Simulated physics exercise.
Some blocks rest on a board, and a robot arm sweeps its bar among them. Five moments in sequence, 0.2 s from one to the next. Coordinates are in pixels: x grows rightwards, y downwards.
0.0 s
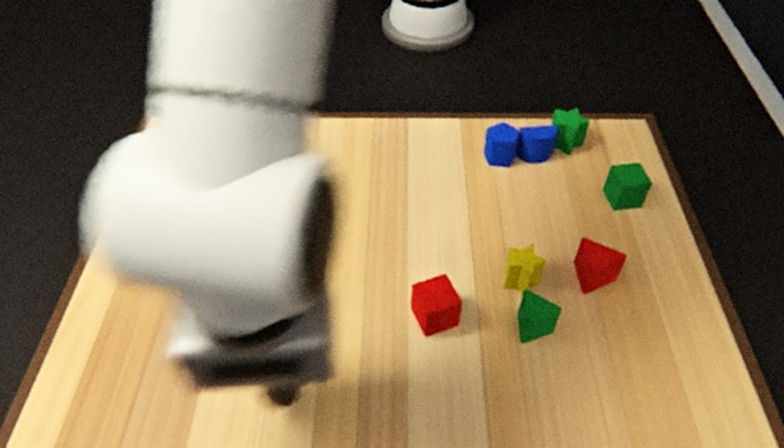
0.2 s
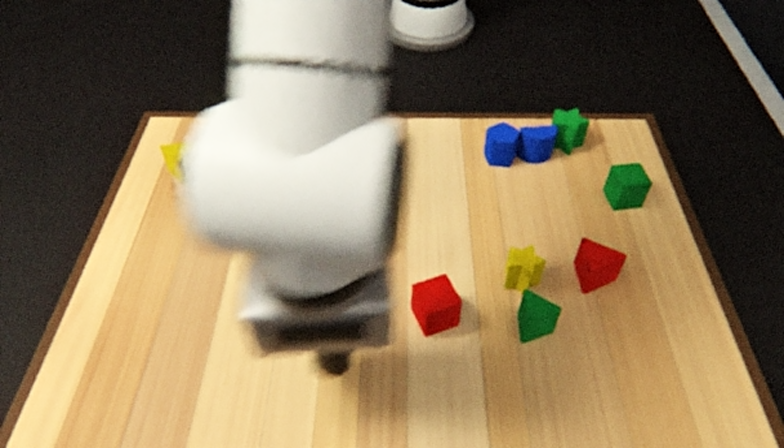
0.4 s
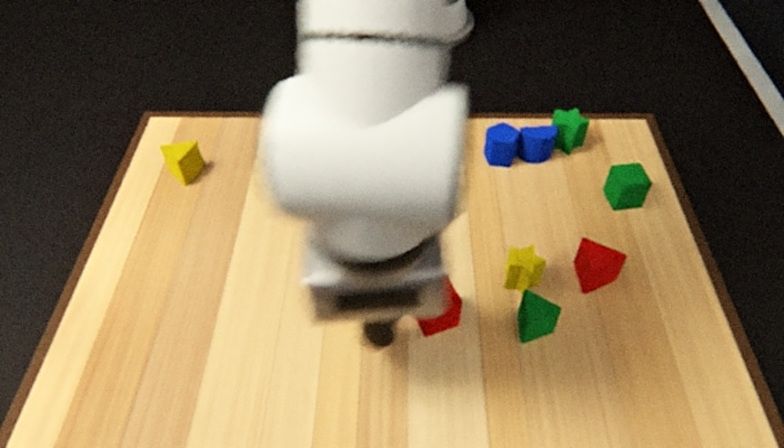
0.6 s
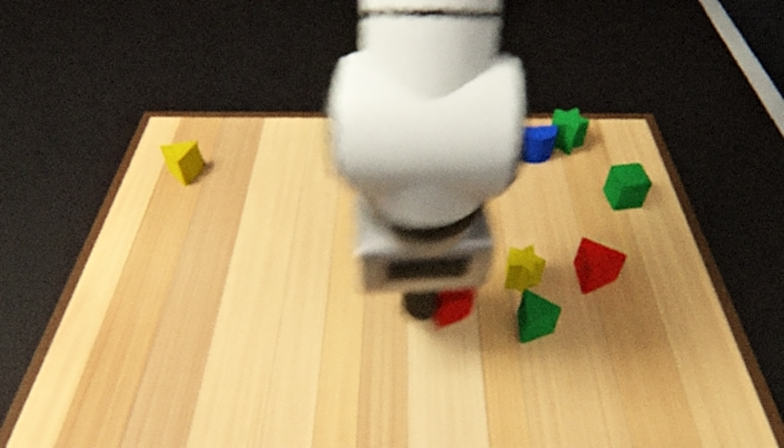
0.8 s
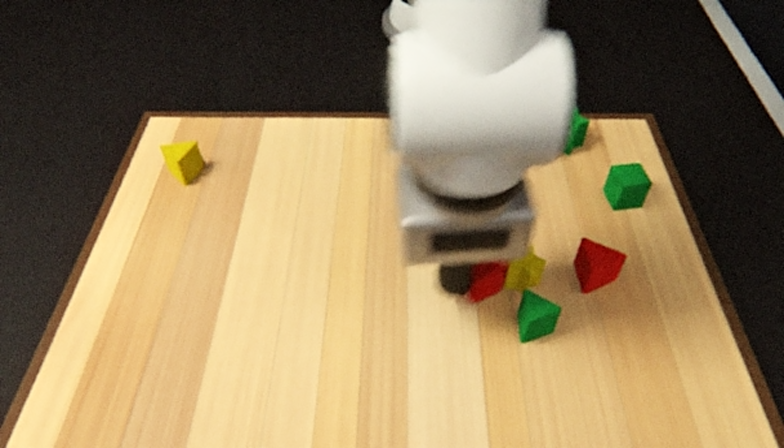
A white robot arm sweeps from the left side of a wooden board toward the right and slightly away, uncovering a yellow block at the far left. Its dark tip meets the red cube and pushes it up and right, close against the yellow star, while the other blocks stay put.
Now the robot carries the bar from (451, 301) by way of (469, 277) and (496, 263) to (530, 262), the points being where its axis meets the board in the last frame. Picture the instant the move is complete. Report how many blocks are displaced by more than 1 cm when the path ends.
This push will displace two blocks.
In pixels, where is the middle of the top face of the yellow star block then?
When the path ends, it will be at (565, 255).
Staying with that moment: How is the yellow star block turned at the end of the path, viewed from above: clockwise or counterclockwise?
Viewed from overhead, the yellow star block winds up turned clockwise.
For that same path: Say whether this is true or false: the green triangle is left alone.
That is true.
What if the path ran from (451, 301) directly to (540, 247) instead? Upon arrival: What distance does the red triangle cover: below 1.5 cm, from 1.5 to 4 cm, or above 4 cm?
Net shift: Below 1.5 cm.
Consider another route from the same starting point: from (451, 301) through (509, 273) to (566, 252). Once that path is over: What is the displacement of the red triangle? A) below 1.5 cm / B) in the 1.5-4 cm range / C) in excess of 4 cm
The answer is B.
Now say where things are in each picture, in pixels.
The first picture shows lower end of the bar (282, 392), tops of blocks, red four-sided block (437, 293), yellow star block (526, 257), green triangle (539, 306), red triangle (601, 254).
The second picture shows bar (333, 362), blocks as before.
The third picture shows bar (378, 335), blocks as before.
The fourth picture shows bar (418, 308), red four-sided block partly hidden.
The fifth picture shows bar (453, 284), red four-sided block partly hidden, yellow star block (526, 257), green triangle (539, 306), red triangle (601, 254).
The first path, step by step. Halfway along, bar (485, 251); red four-sided block (519, 233), turned 20° clockwise; yellow star block (549, 252), turned 45° clockwise.
At the end, bar (534, 245); red four-sided block (557, 218), turned 20° anticlockwise; yellow star block (565, 255), turned 90° clockwise; green triangle not moved; red triangle not moved.
